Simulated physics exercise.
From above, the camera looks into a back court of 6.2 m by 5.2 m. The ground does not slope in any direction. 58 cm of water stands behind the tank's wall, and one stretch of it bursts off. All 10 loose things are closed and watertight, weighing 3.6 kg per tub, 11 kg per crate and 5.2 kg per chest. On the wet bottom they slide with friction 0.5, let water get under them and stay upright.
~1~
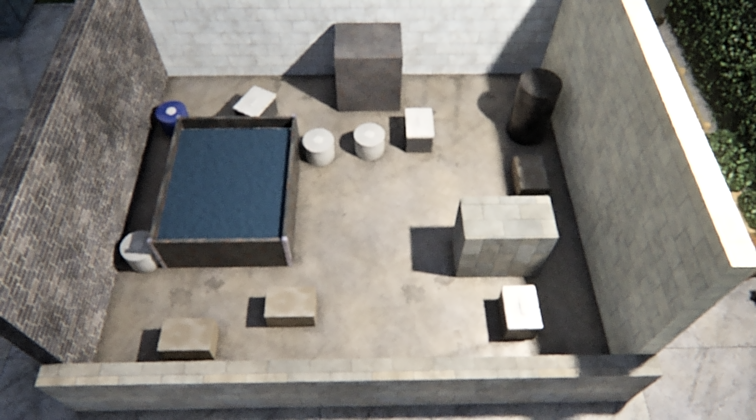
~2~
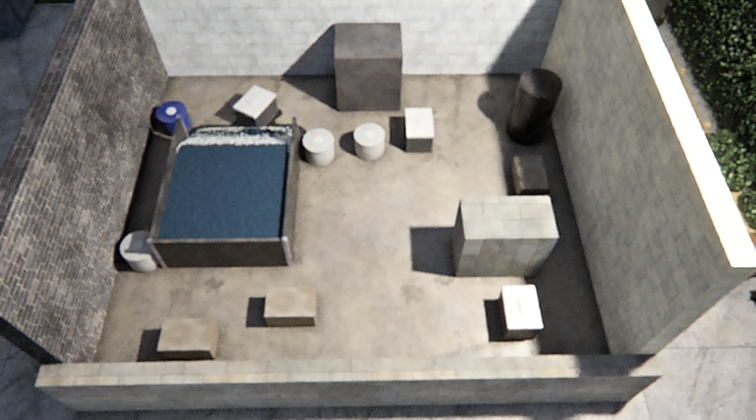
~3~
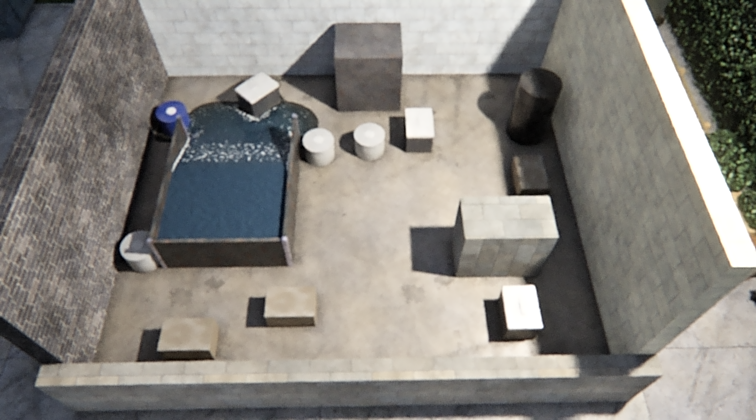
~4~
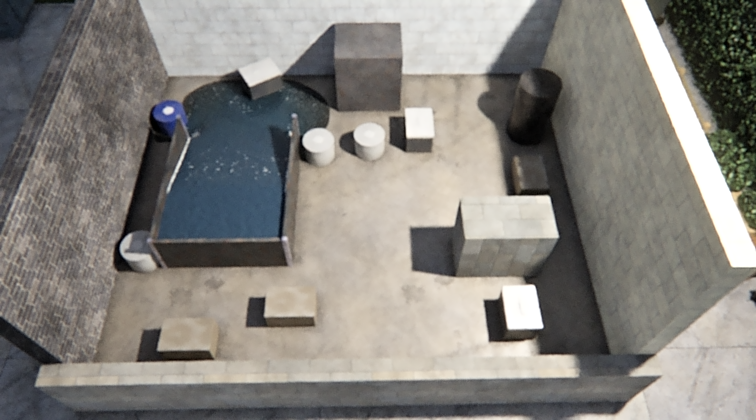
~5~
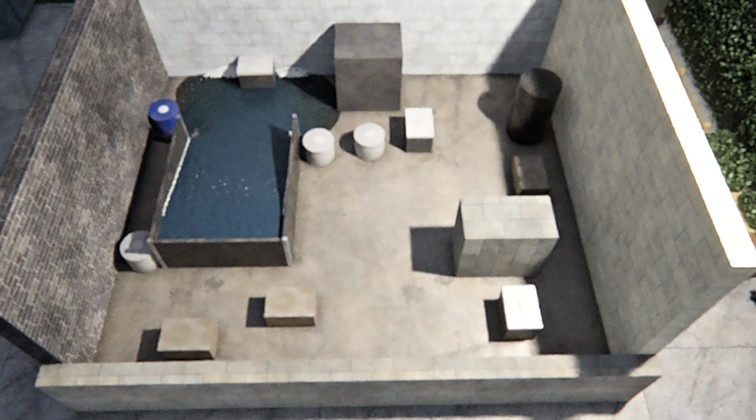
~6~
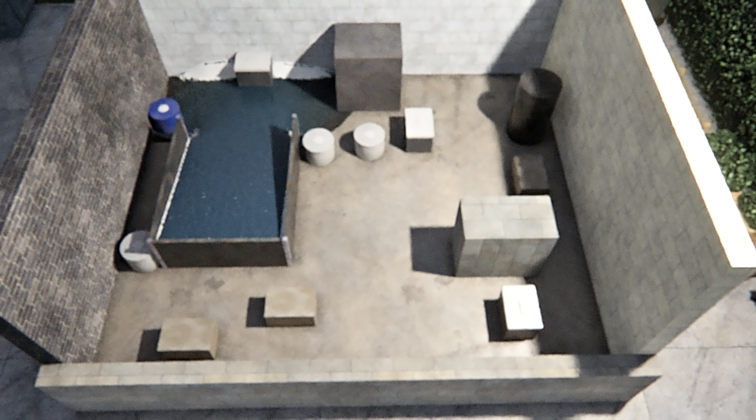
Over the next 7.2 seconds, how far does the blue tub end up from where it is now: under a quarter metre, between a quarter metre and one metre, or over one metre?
I'd bet it heads off a long way.
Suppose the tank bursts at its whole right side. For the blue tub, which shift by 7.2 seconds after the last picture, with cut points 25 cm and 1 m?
In that scenario the blue tub would have stayed in place.
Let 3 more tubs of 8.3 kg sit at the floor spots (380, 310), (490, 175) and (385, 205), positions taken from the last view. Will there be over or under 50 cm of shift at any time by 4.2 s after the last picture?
Spot by spot, in turn: Exceeds it, falls short, exceeds it.
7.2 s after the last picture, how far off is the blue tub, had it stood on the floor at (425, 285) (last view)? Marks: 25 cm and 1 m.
Well, it is shoved a long way.
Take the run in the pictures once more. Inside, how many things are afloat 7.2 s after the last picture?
At that point I count 10.
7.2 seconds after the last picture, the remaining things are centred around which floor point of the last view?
Somewhere near (441, 228).
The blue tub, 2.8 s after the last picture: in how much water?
9 cm or so.
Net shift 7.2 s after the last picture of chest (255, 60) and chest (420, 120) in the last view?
Respectively: 60 cm / 100 cm.
Then, 0.9 s after the last picture the blue tub is near (162, 106), 0.1 m from its start, afloat; 2 afloat.
Then, 2.8 s after the last picture the blue tub is near (116, 314), 3.3 m from its start, afloat; 4 afloat.
Then, 4.8 s after the last picture the blue tub is near (223, 270), 3.0 m from its start, afloat; 8 afloat.
Then, 7.2 s after the last picture the blue tub is near (253, 281), 3.3 m from its start, afloat; 10 afloat.
